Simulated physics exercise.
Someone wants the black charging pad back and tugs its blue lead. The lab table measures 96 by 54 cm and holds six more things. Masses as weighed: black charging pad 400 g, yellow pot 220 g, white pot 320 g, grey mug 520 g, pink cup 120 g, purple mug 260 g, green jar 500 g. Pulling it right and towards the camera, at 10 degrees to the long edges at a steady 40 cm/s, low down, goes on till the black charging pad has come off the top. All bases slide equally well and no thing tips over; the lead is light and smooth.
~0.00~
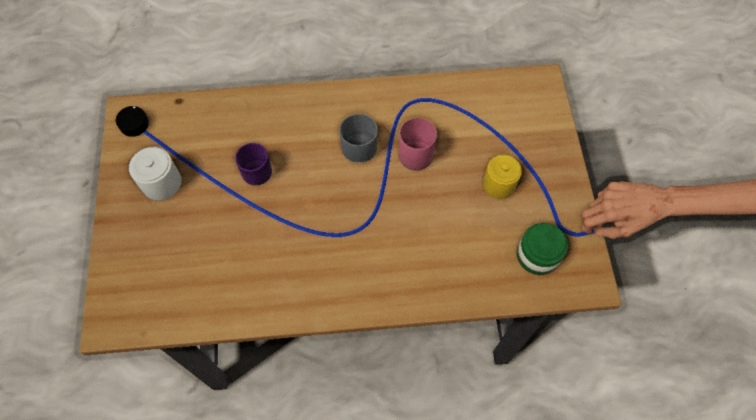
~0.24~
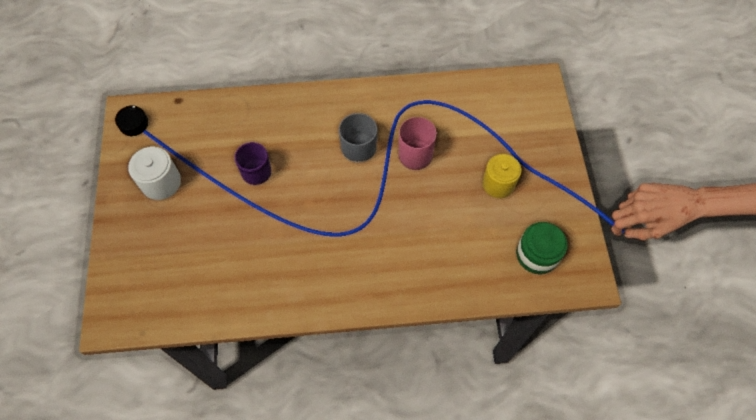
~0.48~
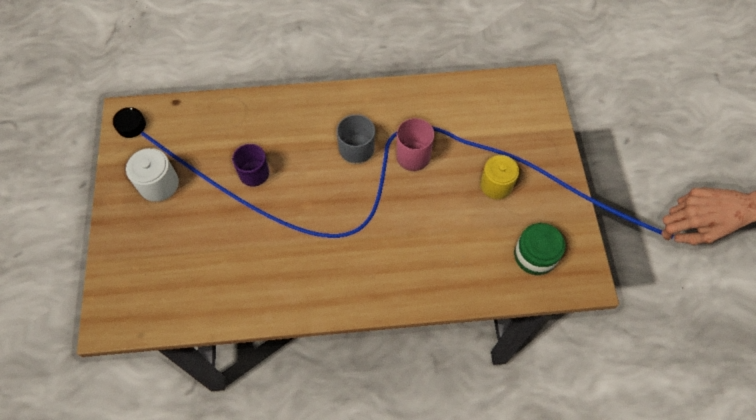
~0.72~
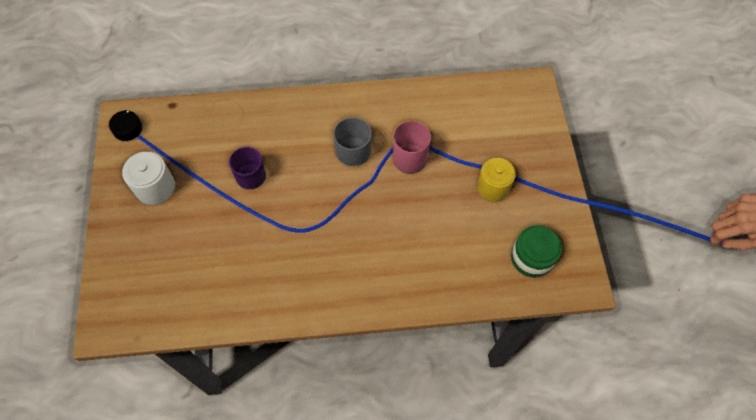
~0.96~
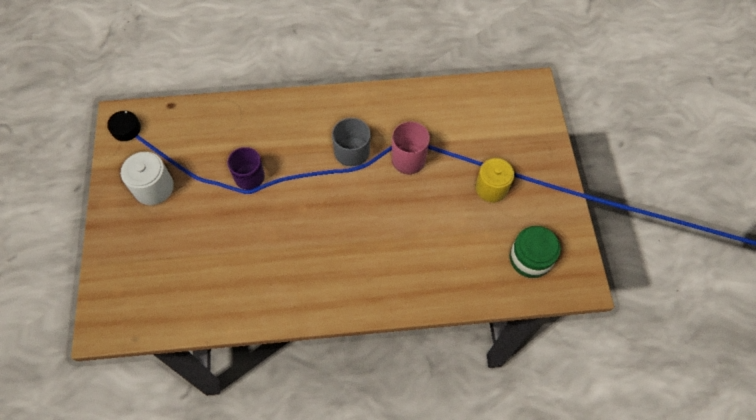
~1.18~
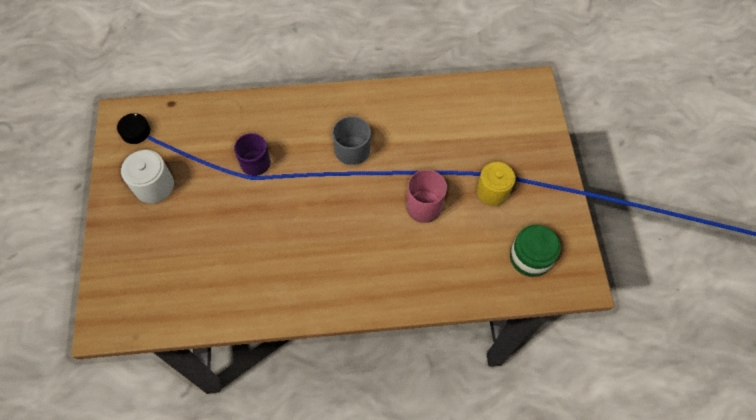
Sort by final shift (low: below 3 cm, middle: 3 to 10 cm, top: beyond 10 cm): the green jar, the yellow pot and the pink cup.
The green jar hardly moves, the yellow pot shifts a middling way, the pink cup gets dragged far.
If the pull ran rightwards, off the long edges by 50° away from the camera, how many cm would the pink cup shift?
I'd put it at about 7 centimetres.
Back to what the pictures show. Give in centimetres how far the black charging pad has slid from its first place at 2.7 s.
Shift at that time: About 60 cm.
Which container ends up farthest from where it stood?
That would be the pink cup.
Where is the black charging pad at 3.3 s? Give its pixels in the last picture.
Pixel estimate: Close to (553, 173).
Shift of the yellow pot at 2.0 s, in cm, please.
I'd put it at close to 2 cm.
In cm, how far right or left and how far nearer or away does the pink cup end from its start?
Close to 2 cm toward the right-hand side, with close to 14 cm closer to the lens.
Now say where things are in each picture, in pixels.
Charging pad (130, 118); green jar (547, 240); yellow pot (506, 166); pink cup (418, 133); lead through (508, 144) (394, 128) (326, 234) (207, 176); 0 cm pulled, in the first frame.
Lead through (458, 110) (326, 234); 6 cm pulled, in the second frame.
Lead through (478, 146) (324, 235); 15 cm pulled, in the third frame.
Lead through (511, 177) (321, 224); 25 cm pulled, in the fourth frame.
Lead through (556, 188) (333, 172); 34 cm pulled, in the fifth frame.
Charging pad (132, 125); green jar (540, 242); yellow pot (499, 173); pink cup (427, 187); lead through (671, 214) (513, 179) (358, 174) (222, 169); 43 cm pulled, in the sixth frame.
By 2.0 s the black charging pad has slid 34 cm, and the shifts are, pink cup 14 cm, purple mug 9 cm, yellow pot 2 cm.
By 2.7 s the black charging pad has slid 60 cm, and the shifts are, pink cup 14 cm, purple mug 9 cm, yellow pot 2 cm.
By 3.3 s the black charging pad has slid 86 cm, and the shifts are, pink cup 14 cm, purple mug 9 cm, yellow pot 5 cm.
By 3.8 s the black charging pad is off the top, and the shifts are, pink cup 14 cm at (431, 200), purple mug 9 cm, yellow pot 5 cm at (517, 187), green jar 0 cm at (540, 242).
